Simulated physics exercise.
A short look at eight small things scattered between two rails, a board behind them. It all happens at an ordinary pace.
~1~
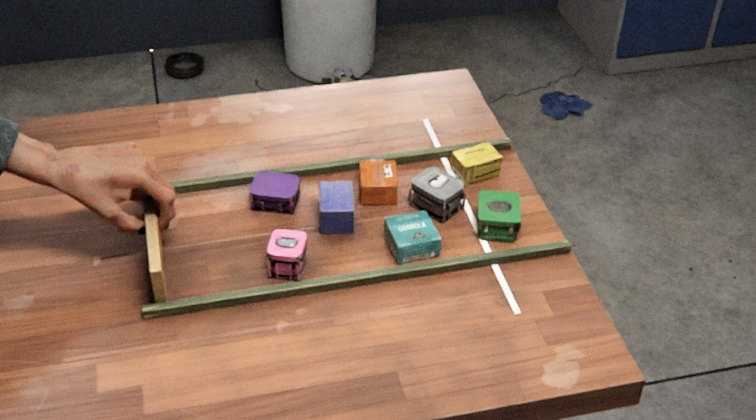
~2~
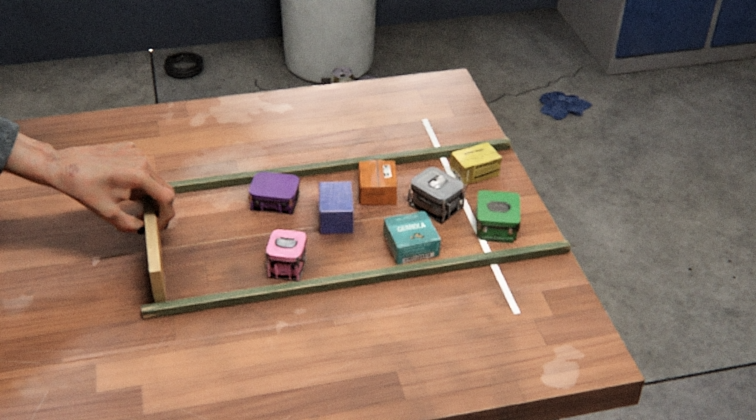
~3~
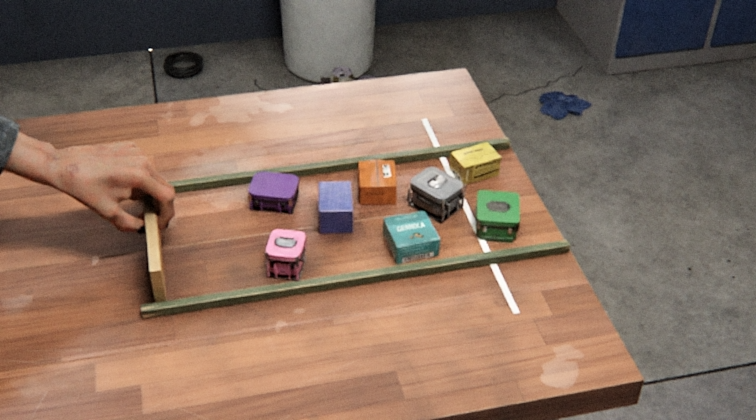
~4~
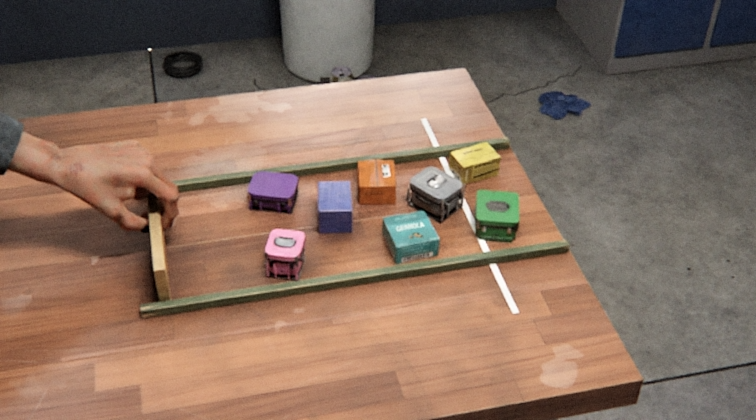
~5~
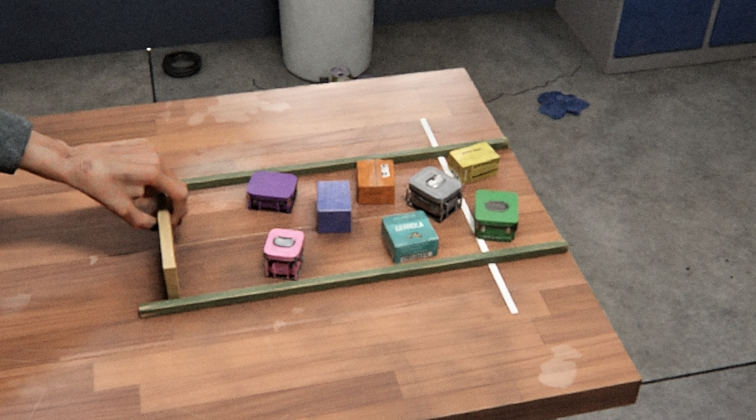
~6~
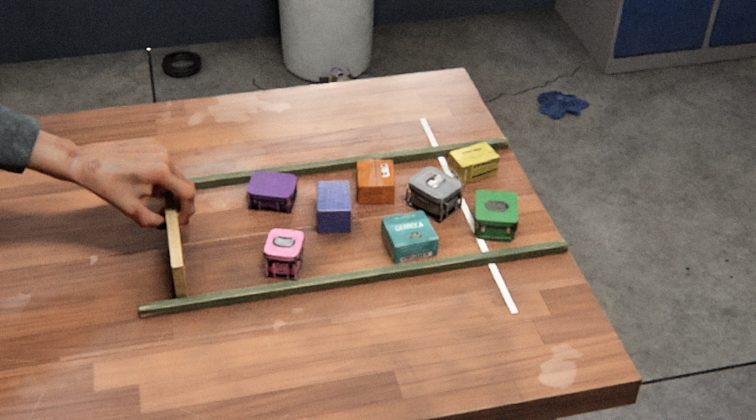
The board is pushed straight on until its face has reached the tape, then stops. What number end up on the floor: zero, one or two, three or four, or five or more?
Outcome: The number that fall off is one or two.
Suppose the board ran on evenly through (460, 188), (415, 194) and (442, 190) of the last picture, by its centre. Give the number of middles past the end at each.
Place by place, 2, 0 and 1.
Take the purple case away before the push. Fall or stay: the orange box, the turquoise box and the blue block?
The orange box holds on; the turquoise box holds on; the blue block is kept.
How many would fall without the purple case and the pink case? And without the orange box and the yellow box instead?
First 0, then 1.
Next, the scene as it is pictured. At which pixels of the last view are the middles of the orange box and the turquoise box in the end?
The orange box at (506, 156), the turquoise box at (530, 221).
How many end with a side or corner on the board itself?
It touches 3.
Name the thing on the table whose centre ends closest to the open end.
Foremost is the orange box.
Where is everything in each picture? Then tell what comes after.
In the first frame, yellow box (476, 164); green case (498, 216); grey case (437, 194); board (153, 232); tape (466, 205).
In the second frame, green case (498, 217); purple case (275, 193).
In the third frame, grey case (436, 194); blue block (335, 207).
In the fourth frame, yellow box (475, 163); board (157, 230).
In the fifth frame, green case (496, 216); pink case (285, 254).
In the sixth frame, yellow box (474, 163); green case (495, 216); grey case (434, 193); board (173, 227); tape (463, 204).
Soon after, none off yet; yellow box at rest near (474, 163); green case at rest near (495, 216); grey case at rest near (434, 193).
Then, none off yet; yellow box at rest near (474, 163); green case at rest near (495, 216); grey case at rest near (438, 194).
At rest, the number that fall off is one or two; fallen, green case and yellow box.
